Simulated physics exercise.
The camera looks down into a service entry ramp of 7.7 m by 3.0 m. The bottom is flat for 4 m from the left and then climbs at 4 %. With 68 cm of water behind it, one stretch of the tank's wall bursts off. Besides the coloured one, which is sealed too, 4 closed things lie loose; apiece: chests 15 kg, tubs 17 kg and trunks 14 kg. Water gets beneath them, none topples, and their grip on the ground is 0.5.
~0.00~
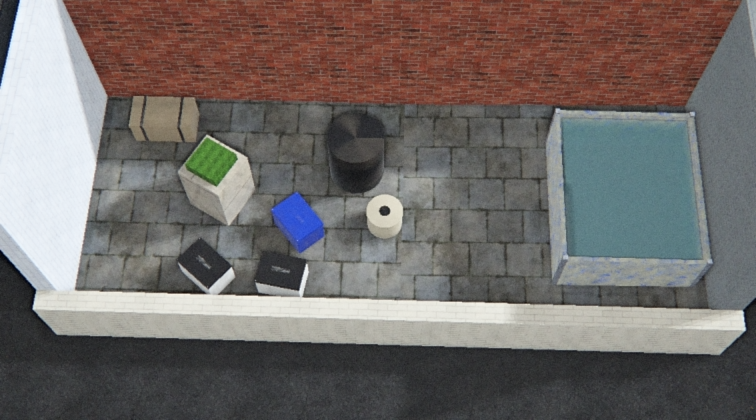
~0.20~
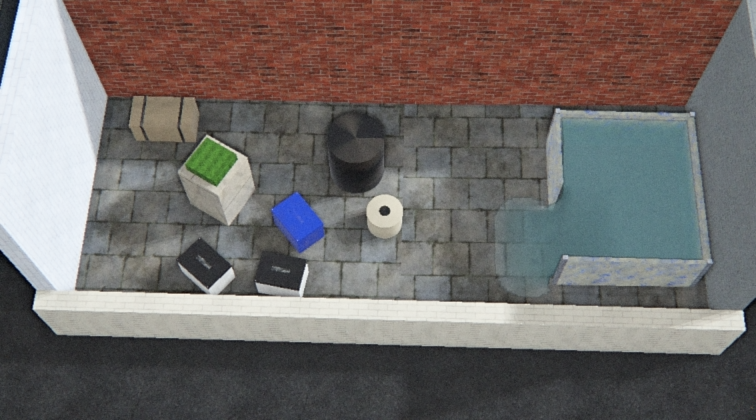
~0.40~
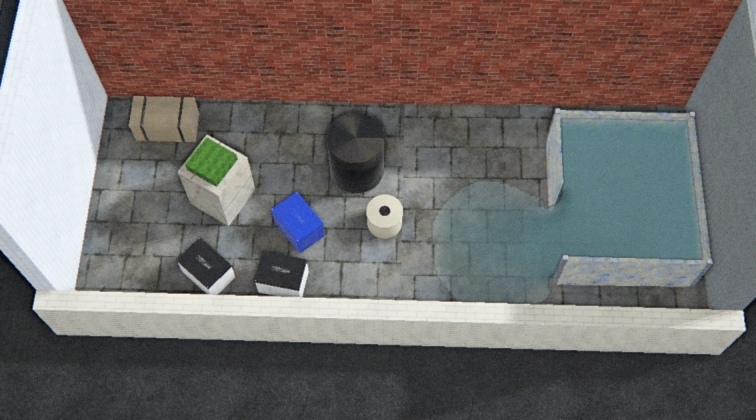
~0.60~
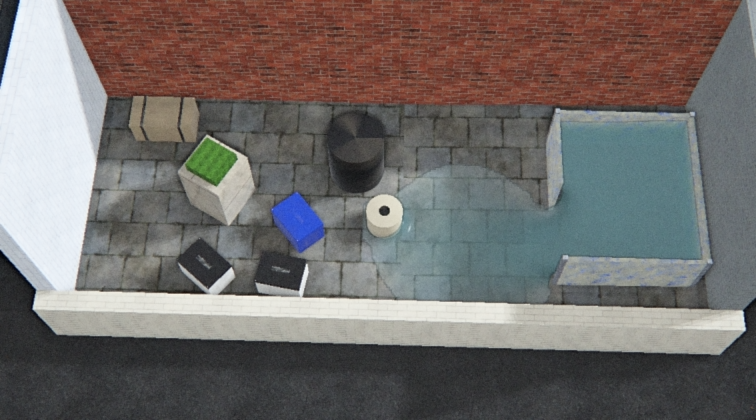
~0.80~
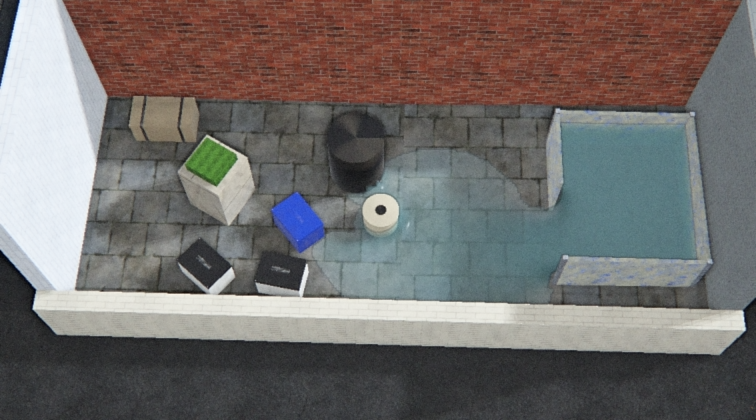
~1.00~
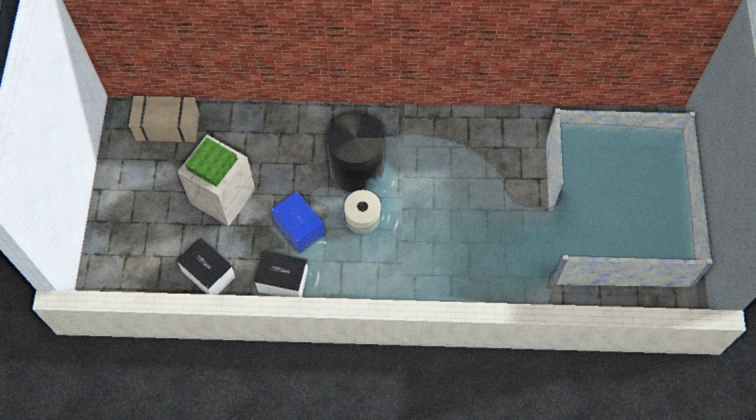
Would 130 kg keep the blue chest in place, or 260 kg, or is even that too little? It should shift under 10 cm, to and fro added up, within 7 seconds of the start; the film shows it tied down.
Verdict: The lower weight is enough.
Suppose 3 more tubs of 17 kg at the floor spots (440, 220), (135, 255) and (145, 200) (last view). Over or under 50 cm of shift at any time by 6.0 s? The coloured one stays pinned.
In turn: Over, over, more.
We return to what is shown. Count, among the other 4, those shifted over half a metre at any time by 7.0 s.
That makes 4.
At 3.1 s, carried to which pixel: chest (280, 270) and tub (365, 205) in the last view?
Near (115, 265) and (242, 105).
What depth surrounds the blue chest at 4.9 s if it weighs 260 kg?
Roughly 9 cm.
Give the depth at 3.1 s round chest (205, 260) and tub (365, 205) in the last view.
About 30 and 8 cm.
After 1.4 s the blue chest would be 1 cm from its start with 130 kg and 0 cm from its start with 260 kg; 8 cm of water round it then.
After 3.1 s the blue chest would be 1 cm from its start with 130 kg and 0 cm from its start with 260 kg; 12 cm of water round it then.
After 4.9 s the blue chest would be 1 cm from its start with 130 kg and 0 cm from its start with 260 kg; 9 cm of water round it then.
After 7.0 s the blue chest would be 1 cm from its start with 130 kg and 0 cm from its start with 260 kg; 11 cm of water round it then.
